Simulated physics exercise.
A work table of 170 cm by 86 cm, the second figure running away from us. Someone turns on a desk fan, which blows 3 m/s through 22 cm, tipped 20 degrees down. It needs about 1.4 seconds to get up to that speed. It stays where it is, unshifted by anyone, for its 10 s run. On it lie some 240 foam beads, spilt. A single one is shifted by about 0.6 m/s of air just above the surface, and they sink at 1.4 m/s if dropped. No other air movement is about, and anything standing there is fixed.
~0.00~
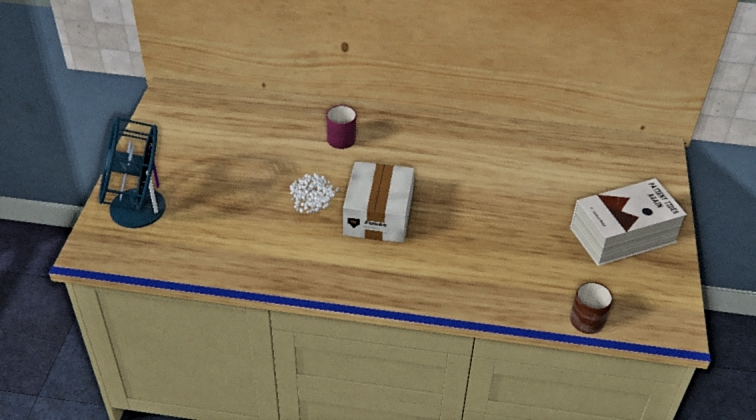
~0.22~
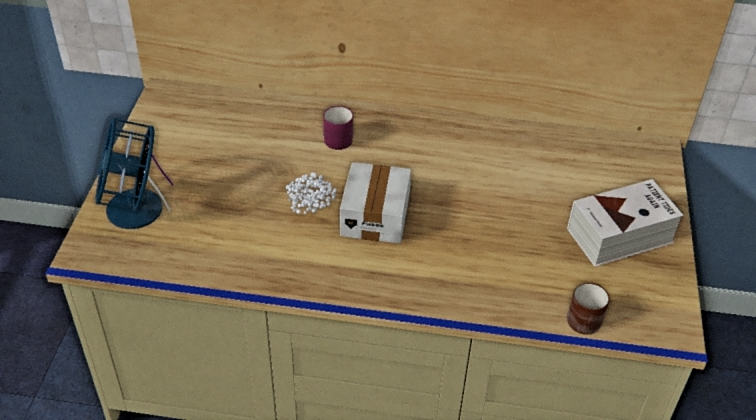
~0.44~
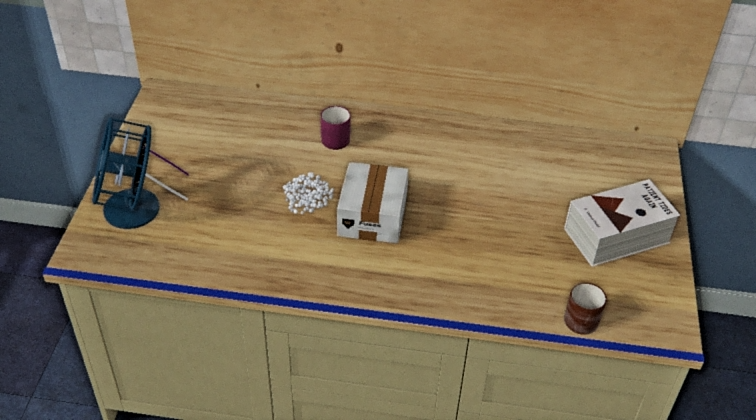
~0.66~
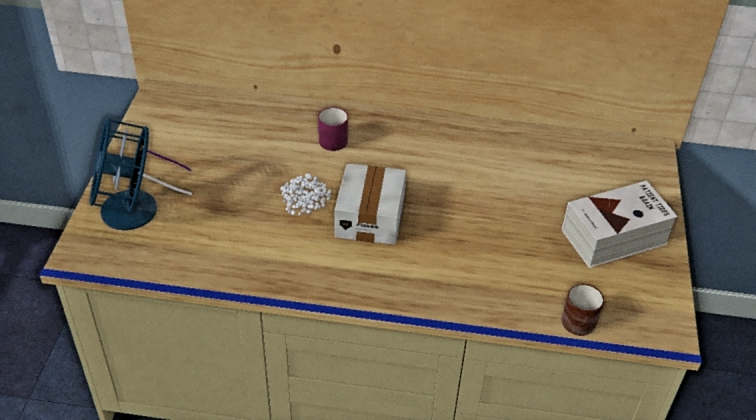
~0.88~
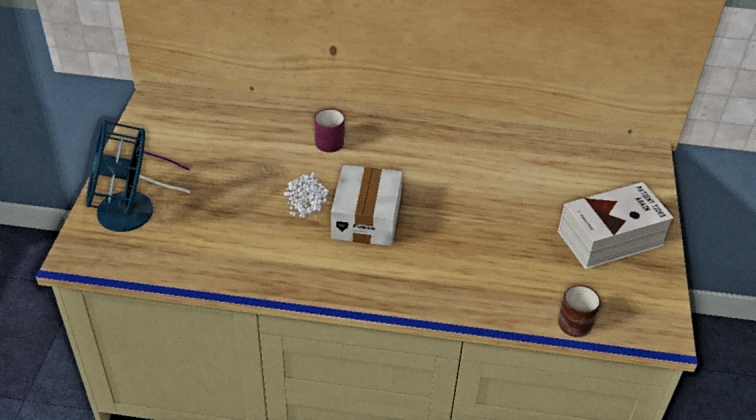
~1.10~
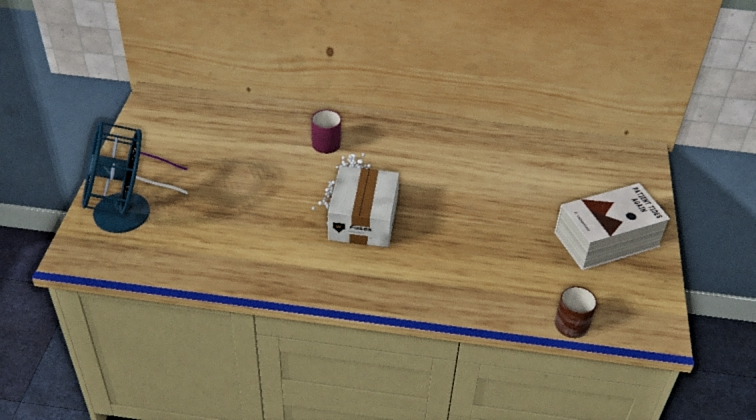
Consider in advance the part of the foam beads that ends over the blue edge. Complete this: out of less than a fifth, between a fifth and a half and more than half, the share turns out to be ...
The share turns out to be below one fifth.
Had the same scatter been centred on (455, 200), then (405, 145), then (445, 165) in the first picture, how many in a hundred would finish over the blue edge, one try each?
In turn: 0 per cent, 0 per cent, 0 per cent.
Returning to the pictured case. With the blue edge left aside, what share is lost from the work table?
The share is about 90 %.
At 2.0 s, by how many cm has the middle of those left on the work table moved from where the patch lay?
About 75 cm.
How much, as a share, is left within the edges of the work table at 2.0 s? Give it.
About 60 % remain.
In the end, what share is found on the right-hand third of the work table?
I'd put it at about 4 percent.
After 2.0 s, 4 % are over the blue edge; the middle of those still in play is near (625, 146); 2 % have settled or left.
After 3.2 s, 4 % are over the blue edge; the middle of those still in play is near (597, 179); 68 % have settled or left.
After 5.5 s, 4 % are over the blue edge; 96 % have settled or left.
After 10.0 s, at the end, 4 % are over the blue edge.
